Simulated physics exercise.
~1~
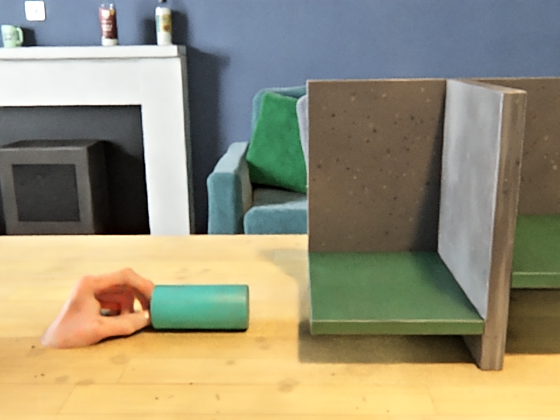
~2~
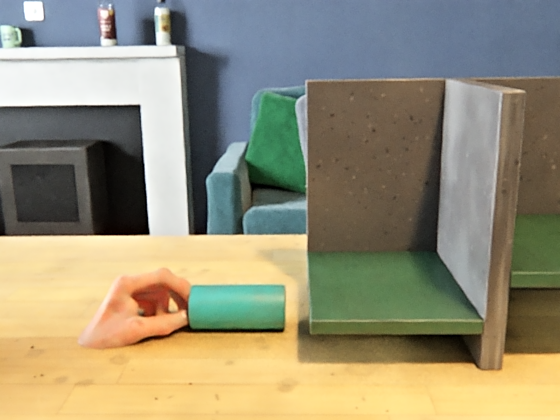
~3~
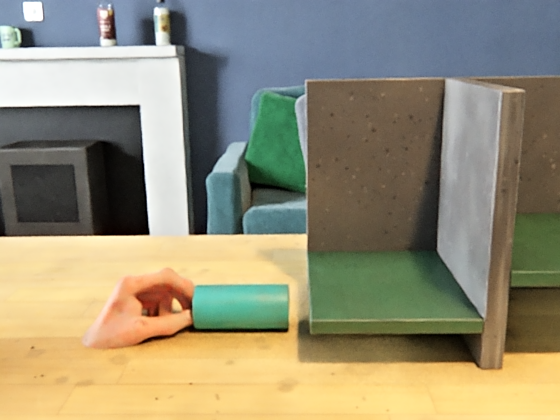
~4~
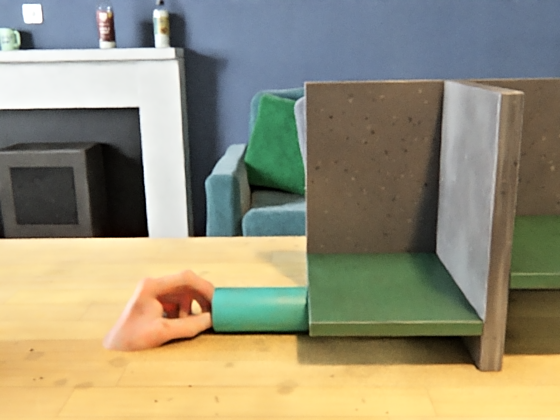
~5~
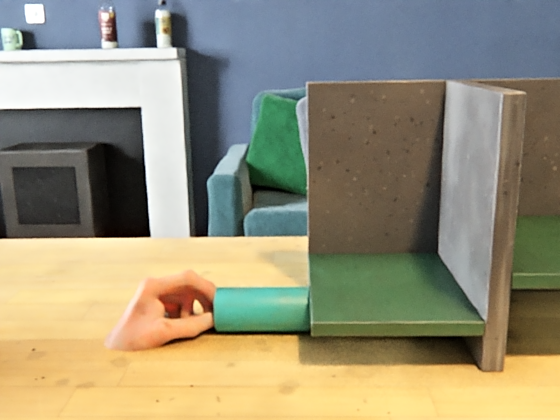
A turquoise cylinder, looking like a candle on its side, lies on a pale wooden table with a hand gripping its left end. To the right stands a low shelf with green ledges and grey speckled panels, while a fireplace and a teal armchair sit behind. The hand slides the cylinder right towards the shelf, then pauses a little short of it. It pushes again, bringing the far end up to the edge of the green ledge. There the cylinder stops, caught against the edge and still outside the shelf, with the hand holding on.
